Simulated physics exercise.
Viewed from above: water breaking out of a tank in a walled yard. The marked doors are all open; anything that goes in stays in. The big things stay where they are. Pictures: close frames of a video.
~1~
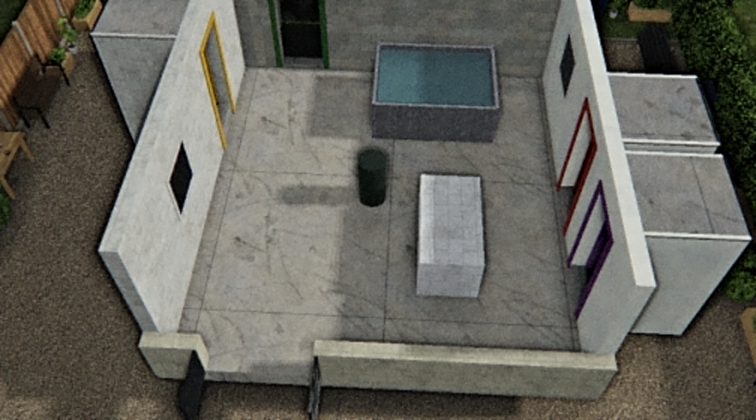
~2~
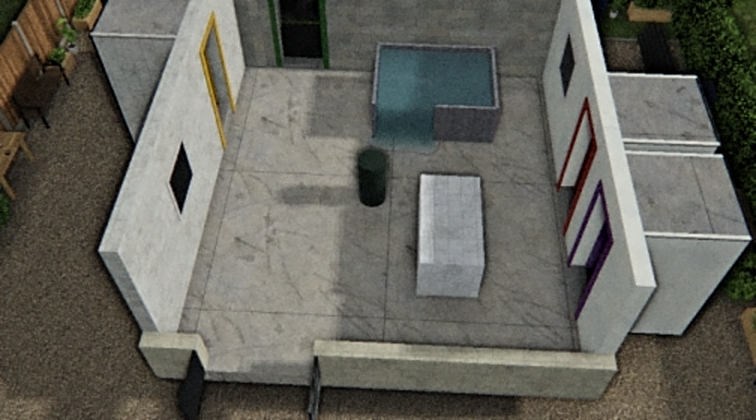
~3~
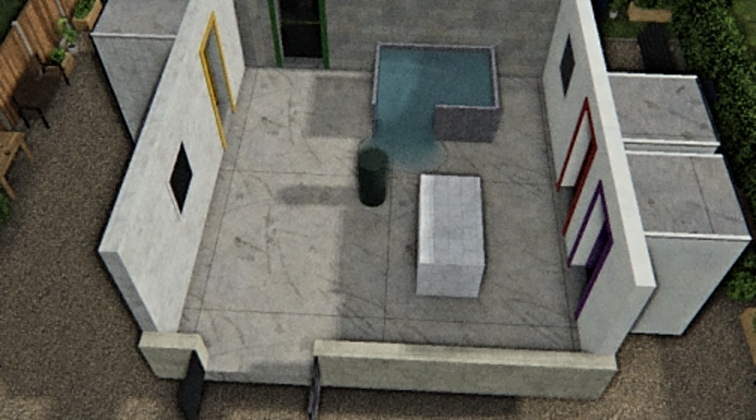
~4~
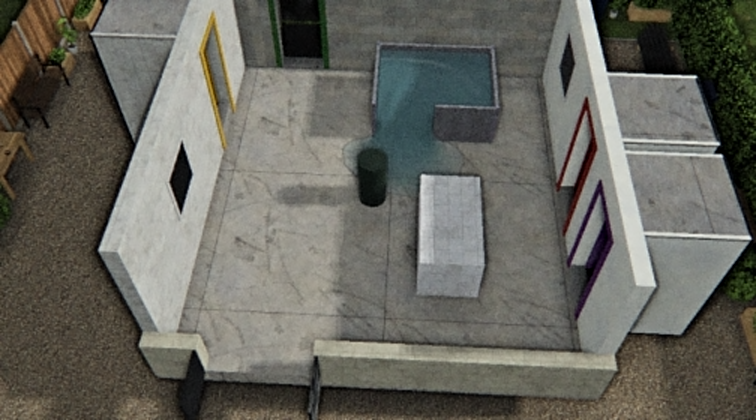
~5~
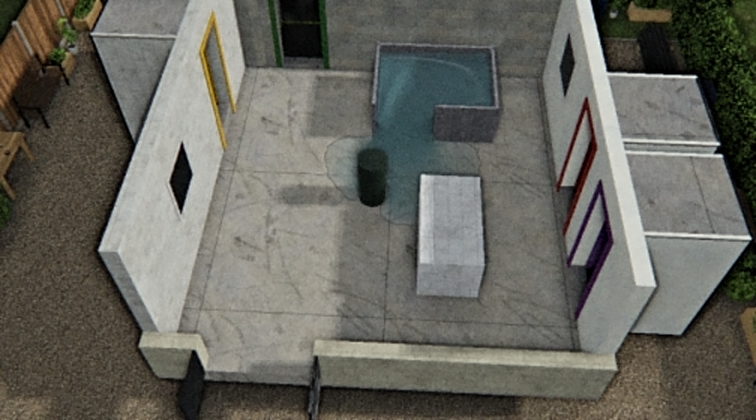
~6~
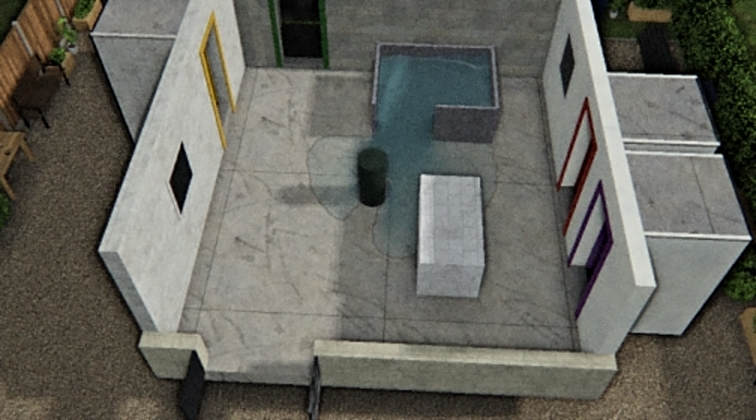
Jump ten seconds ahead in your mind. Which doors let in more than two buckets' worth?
Green door - no; purple door - no; red door - no; yellow door - no.
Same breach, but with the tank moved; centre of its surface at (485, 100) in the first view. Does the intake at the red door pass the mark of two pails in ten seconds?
Red: Exceeds the limit.
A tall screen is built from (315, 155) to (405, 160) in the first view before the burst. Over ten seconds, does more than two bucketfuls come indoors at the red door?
Short version: The red door gets past it.
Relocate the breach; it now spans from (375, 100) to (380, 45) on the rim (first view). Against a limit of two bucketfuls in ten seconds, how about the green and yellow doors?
The green door tops the limit and the yellow door tops the limit.
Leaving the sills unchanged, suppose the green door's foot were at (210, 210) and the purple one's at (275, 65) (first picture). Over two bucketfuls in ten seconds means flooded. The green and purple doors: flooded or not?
My reading: The green door exceeds the limit, the purple door stays within the limit.
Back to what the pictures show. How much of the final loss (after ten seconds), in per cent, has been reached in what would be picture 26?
Share gone: About 15 %.
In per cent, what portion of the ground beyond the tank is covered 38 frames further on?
My best guess is some 85 %.
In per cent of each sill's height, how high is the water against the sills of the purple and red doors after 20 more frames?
About 50 %, then 90 %.
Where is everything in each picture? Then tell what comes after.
In the first frame, the tank at (435, 77) is whole and still.
In the second frame, the front is at (435, 148), out from the gap at (404, 127).
In the third frame, water pours out at (404, 128) and has run to a hidden place.
In the fourth frame, water pours out at (404, 129) and has run to a hidden place.
In the fifth frame, water pours out at (404, 129) and has run to (411, 221).
In the sixth frame, water pours out at (404, 129) and has run to (390, 253).
A moment on, water covers 30 % of the floor; the green door not reached, the purple door not reached, the red door not reached, the yellow door not reached.
Next, water covers 55 % of the floor; the green door not reached, the purple door wet at the sill, nothing in, the red door wet at the sill, nothing in, the yellow door not reached.
Then, water covers 75 % of the floor; the green door not reached, the purple door wet at the sill, nothing in, the red door wet at the sill, nothing in, the yellow door wet at the sill, nothing in.
Later, water covers 85 % of the floor; the green door wet at the sill, nothing in, the purple door wet at the sill, nothing in, the red door wet at the sill, nothing in, the yellow door wet at the sill, nothing in.
In the end, water covers 100 % of the floor; the green door wet at the sill, nothing in, the purple door wet at the sill, nothing in, the red door wet at the sill, nothing in, the yellow door wet at the sill, nothing in.
